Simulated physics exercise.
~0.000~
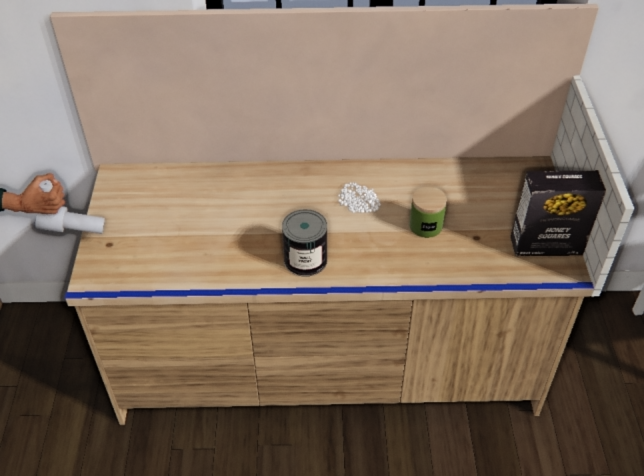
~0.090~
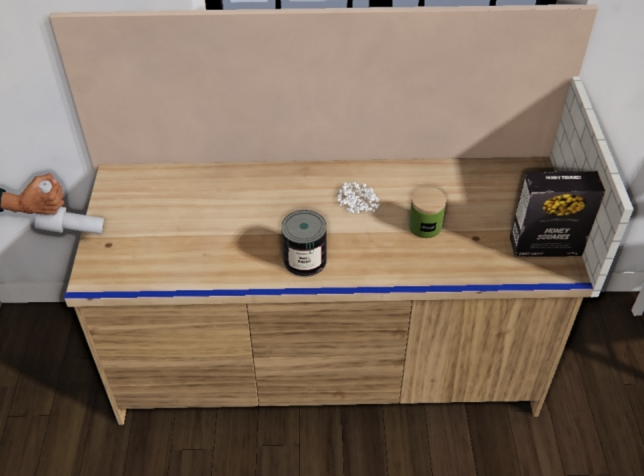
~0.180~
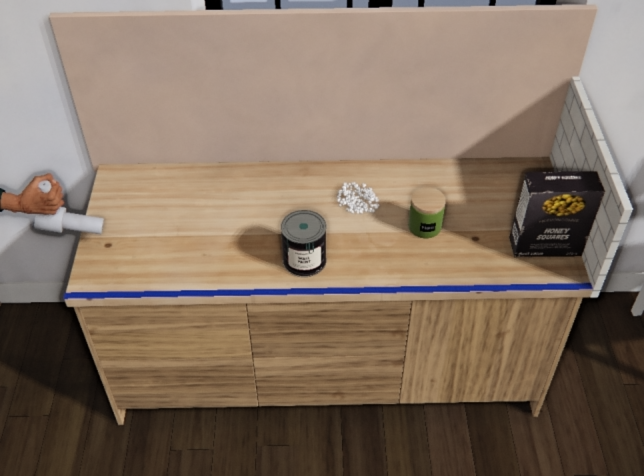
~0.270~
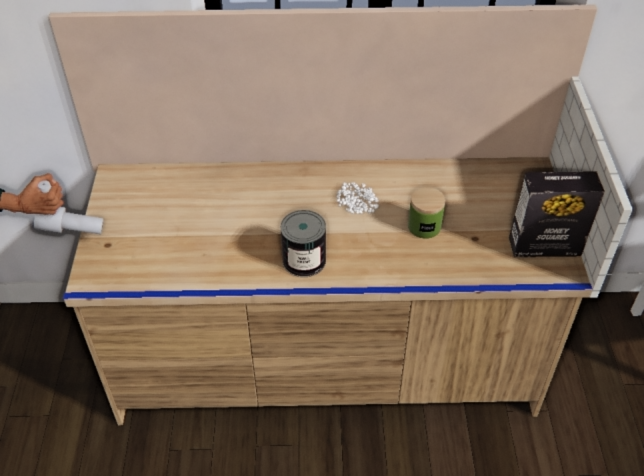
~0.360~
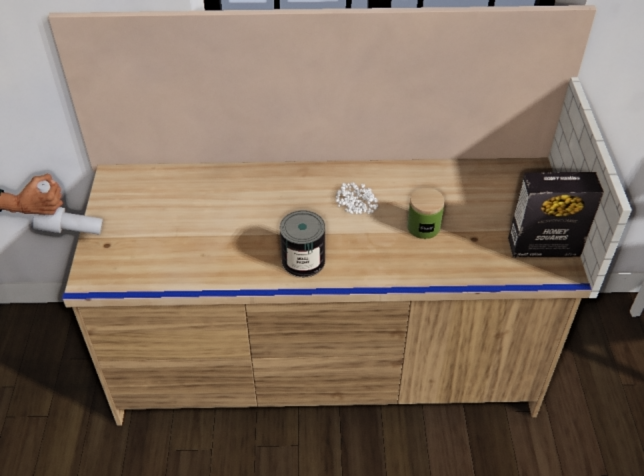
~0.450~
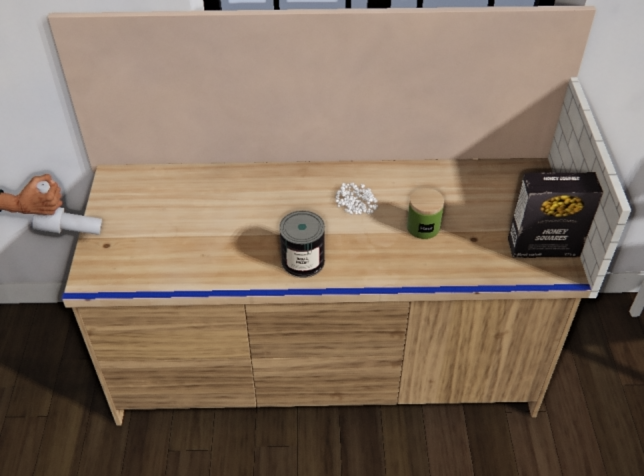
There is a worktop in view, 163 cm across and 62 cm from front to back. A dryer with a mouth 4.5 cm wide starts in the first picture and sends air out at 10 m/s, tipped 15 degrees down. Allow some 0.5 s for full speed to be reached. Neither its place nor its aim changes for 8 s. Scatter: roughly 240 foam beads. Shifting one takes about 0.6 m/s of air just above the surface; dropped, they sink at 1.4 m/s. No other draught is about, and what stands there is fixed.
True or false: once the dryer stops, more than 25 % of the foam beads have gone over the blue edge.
False.
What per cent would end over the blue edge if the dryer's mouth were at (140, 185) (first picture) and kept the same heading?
10 per cent.
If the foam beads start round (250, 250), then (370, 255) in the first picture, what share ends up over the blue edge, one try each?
Taking the two spots in order, you'd get 80 percent and then 70 percent.
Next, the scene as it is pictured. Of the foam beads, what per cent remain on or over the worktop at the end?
About 100 percent of them remain.
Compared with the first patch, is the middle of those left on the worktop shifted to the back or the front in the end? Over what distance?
Toward the rear, roughly 15 cm.
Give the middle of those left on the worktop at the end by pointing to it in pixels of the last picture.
Look somewhere near (542, 170).
After 1.6 s, 0 % are over the blue edge; the middle of those still in play is near (535, 171); 5 % have settled or left.
After 2.6 s, 0 % are over the blue edge; the middle of those still in play is near (542, 170); 18 % have settled or left.
After 4.4 s, 0 % are over the blue edge; the middle of those still in play is near (542, 170); 27 % have settled or left.
After 8.0 s, at the end, 0 % are over the blue edge; the middle of those still in play is near (542, 170).
